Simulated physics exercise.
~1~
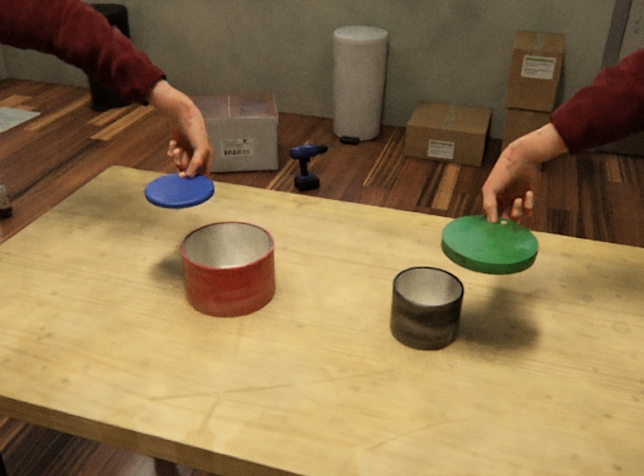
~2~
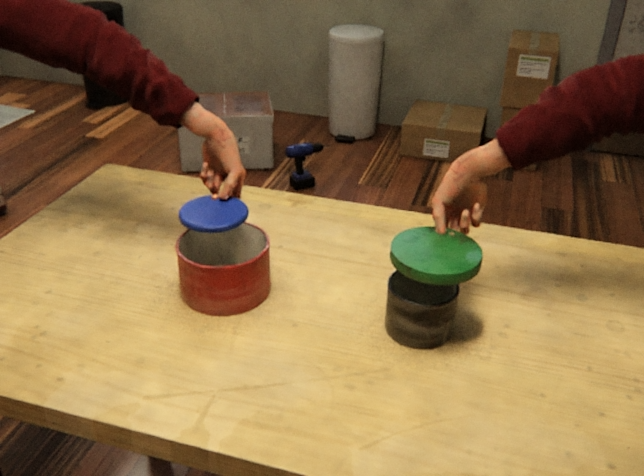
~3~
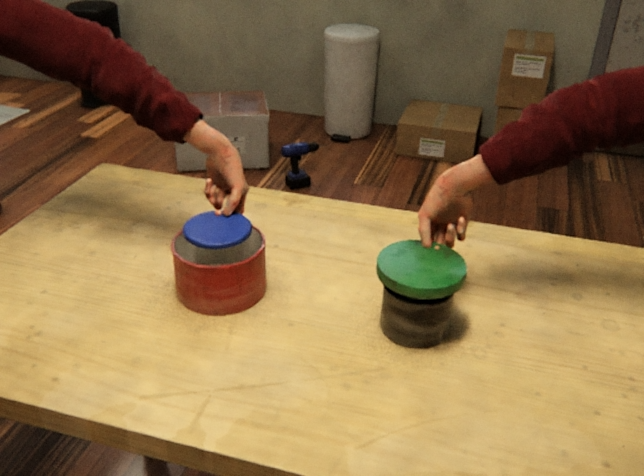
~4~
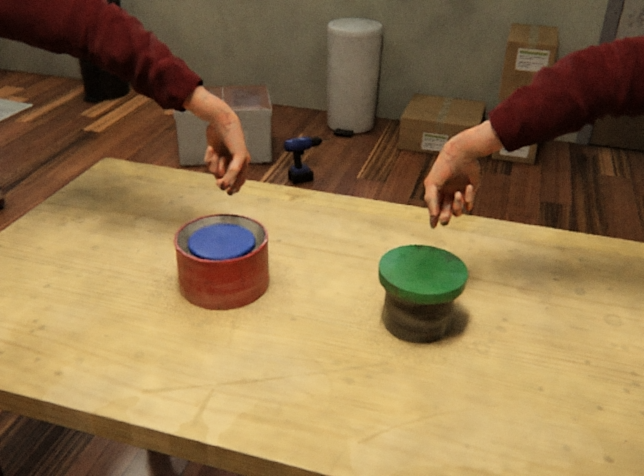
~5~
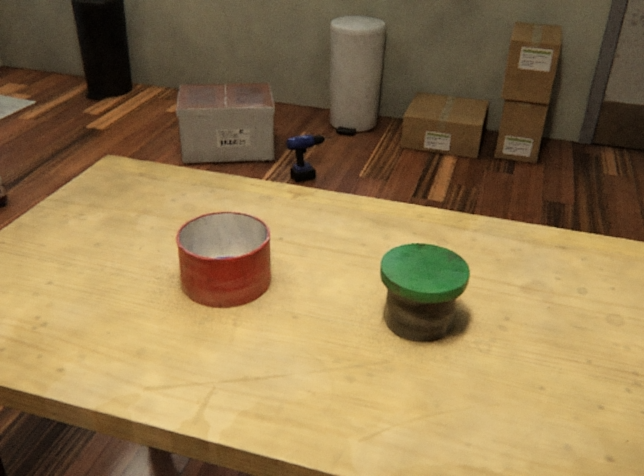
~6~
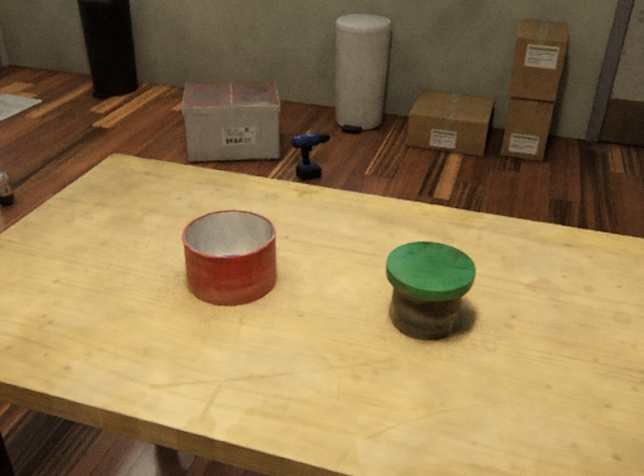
We see two hands lower a blue disc over a wide red pot and a green disc over a narrower dark pot, then let go and withdraw; the blue disc drops inside the red pot out of sight, while the green one stays resting on the dark pot's rim.
